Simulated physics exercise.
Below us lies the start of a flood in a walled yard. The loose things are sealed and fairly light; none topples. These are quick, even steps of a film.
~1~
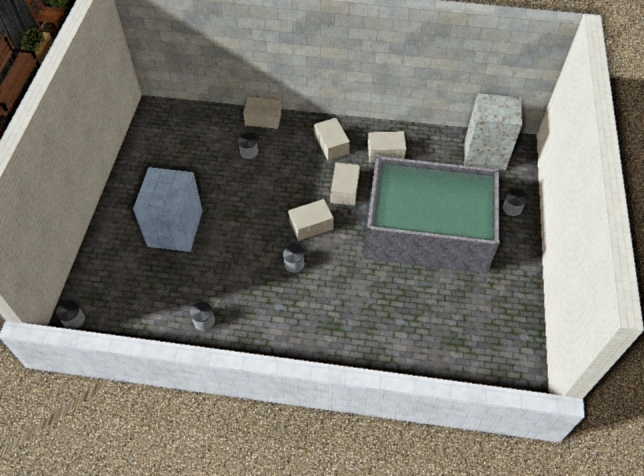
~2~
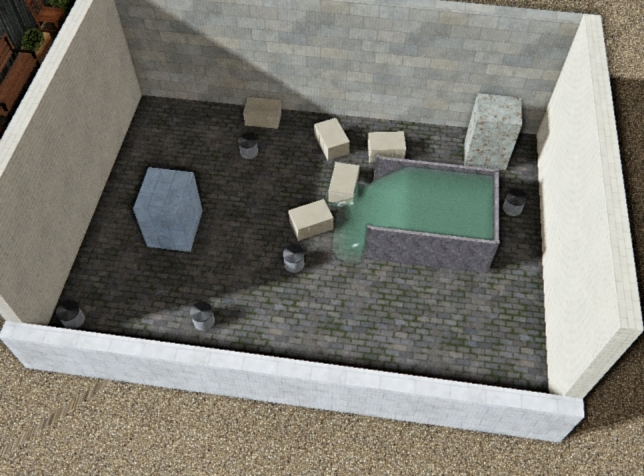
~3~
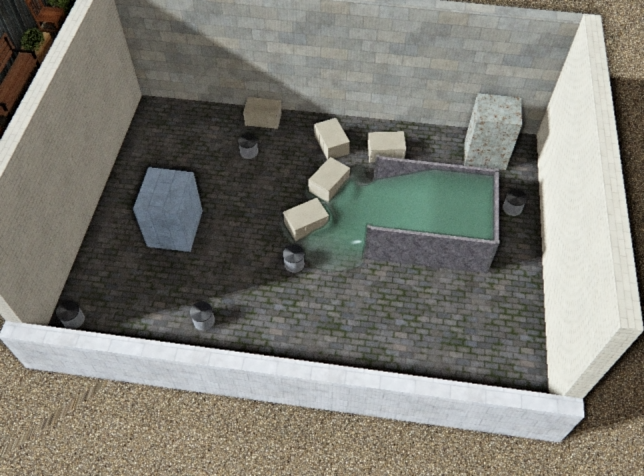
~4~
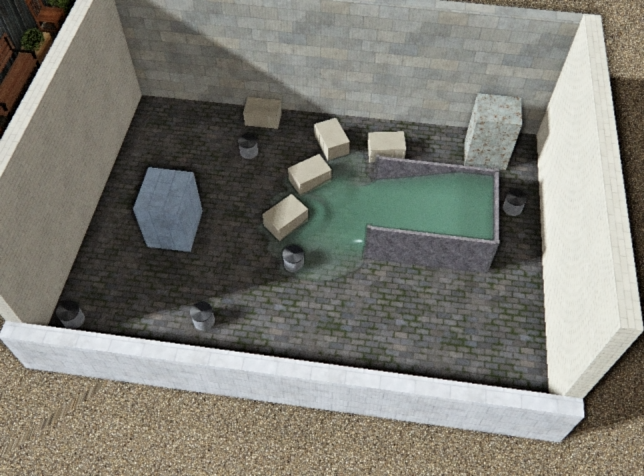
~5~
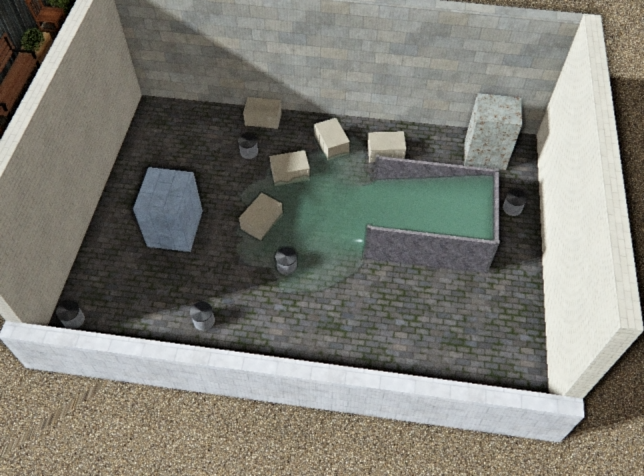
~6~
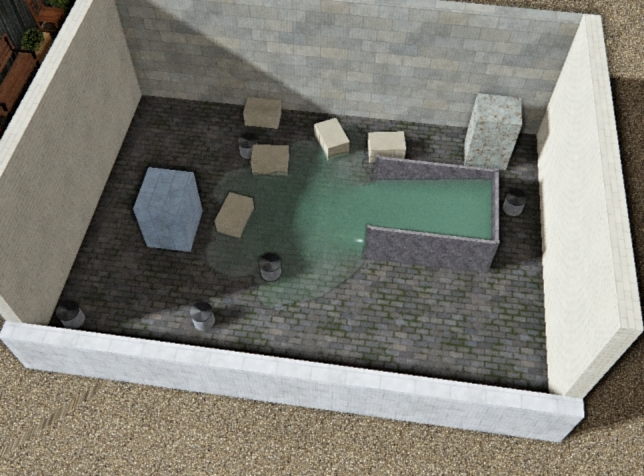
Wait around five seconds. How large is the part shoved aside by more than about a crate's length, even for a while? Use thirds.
It is two thirds or above.
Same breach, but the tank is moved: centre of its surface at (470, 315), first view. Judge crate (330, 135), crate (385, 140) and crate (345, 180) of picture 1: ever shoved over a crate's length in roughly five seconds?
In turn: Under that, no, never so far.
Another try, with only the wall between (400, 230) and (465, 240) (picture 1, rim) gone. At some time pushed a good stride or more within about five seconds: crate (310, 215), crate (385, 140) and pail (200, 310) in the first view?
In that order: No, never so far, that far or more.
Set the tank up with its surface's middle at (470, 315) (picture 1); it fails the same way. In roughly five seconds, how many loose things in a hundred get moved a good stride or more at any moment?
Close to 50 %.
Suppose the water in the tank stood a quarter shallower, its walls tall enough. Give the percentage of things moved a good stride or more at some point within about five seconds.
I make it 60 per cent.
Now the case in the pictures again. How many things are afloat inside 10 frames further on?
I count 7.
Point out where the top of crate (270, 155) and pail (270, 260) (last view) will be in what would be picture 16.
At about (148, 102) and (68, 326).
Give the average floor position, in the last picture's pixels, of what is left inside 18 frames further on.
At about (226, 184).
A moment on, 4 of 10 are well off their spots; 0 afloat.
Next, 5 of 10 are well off their spots; 7 afloat.
Later, 7 of 10 are well off their spots; 7 afloat.
In the end, 7 of 10 are well off their spots, and 7 have been at some point; 7 afloat.
